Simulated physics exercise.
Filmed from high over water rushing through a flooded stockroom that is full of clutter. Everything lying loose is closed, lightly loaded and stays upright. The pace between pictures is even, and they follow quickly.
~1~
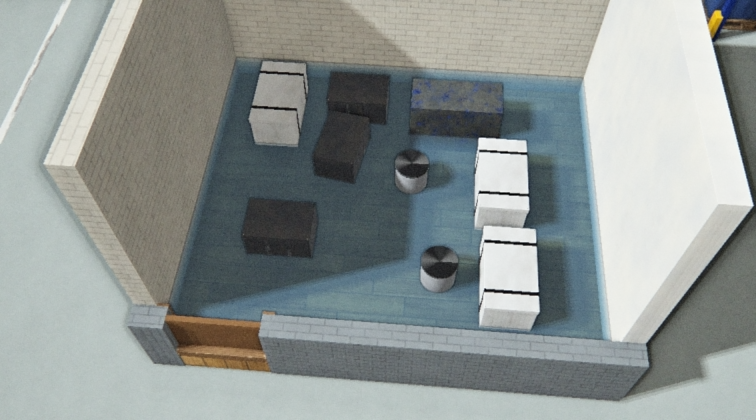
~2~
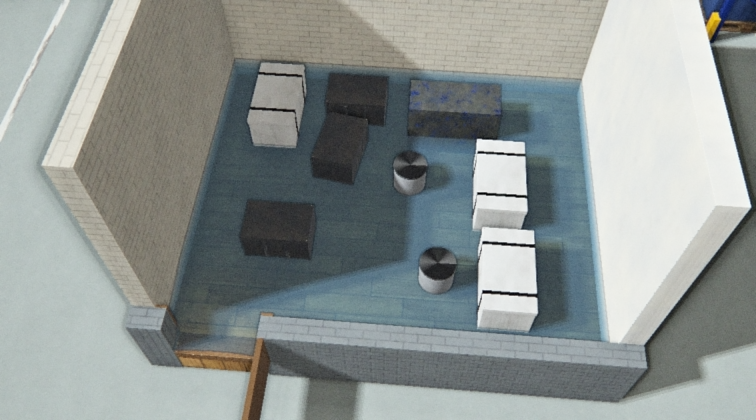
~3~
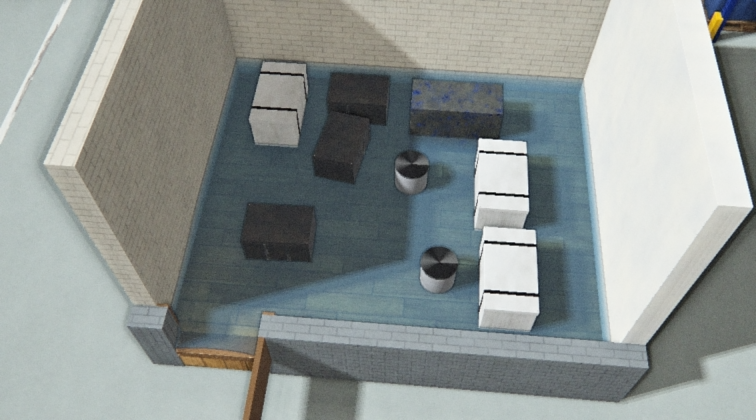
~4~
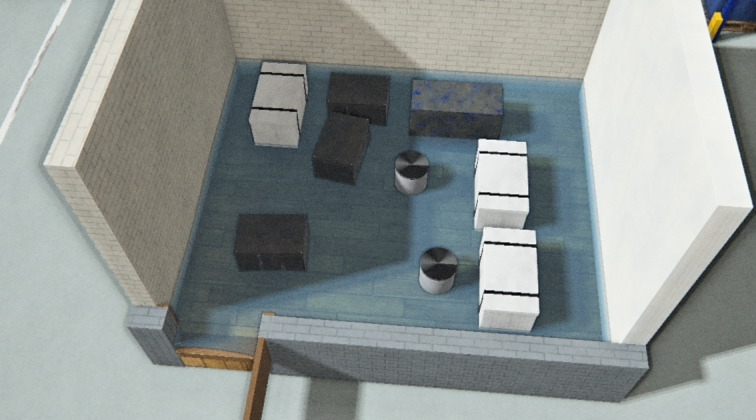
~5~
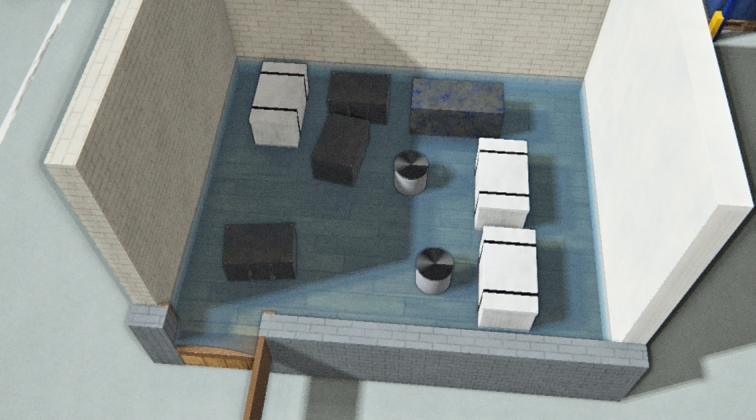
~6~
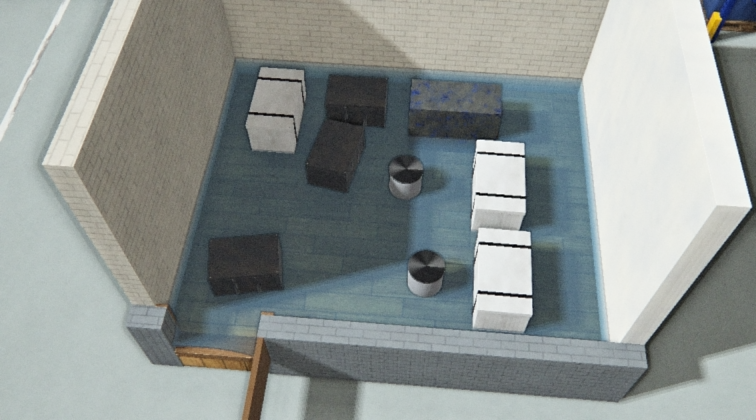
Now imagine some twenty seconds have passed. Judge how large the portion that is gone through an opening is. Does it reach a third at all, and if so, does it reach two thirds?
Yes, but not two thirds.
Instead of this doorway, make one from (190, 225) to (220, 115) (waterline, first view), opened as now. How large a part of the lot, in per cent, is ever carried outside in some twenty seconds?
Estimate: Around 100 per cent.
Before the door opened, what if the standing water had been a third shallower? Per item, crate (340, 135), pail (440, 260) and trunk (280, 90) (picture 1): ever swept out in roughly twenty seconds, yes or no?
Log - object 1: Lost; object 2: Lost; object 3: Still there.
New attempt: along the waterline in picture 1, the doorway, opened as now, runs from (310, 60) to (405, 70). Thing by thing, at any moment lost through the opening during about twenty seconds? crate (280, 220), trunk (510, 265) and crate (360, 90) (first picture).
Item one gets away, item two doesn't escape, item three gets away.
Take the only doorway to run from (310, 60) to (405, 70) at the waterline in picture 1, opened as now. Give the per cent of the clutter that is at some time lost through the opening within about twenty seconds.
Some 60 per cent of the things, roughly.
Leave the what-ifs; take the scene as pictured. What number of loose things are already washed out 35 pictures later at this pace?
The count is 4.
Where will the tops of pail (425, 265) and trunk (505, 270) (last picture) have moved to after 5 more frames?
They end up at about pixels (383, 274) and (475, 275).
A moment on, 1 of 8 are out; 7 afloat.
Next, 1 of 8 are out; 7 afloat.
Later, 4 of 8 are out; 4 afloat.
In the end, 4 of 8 are out; 4 afloat.
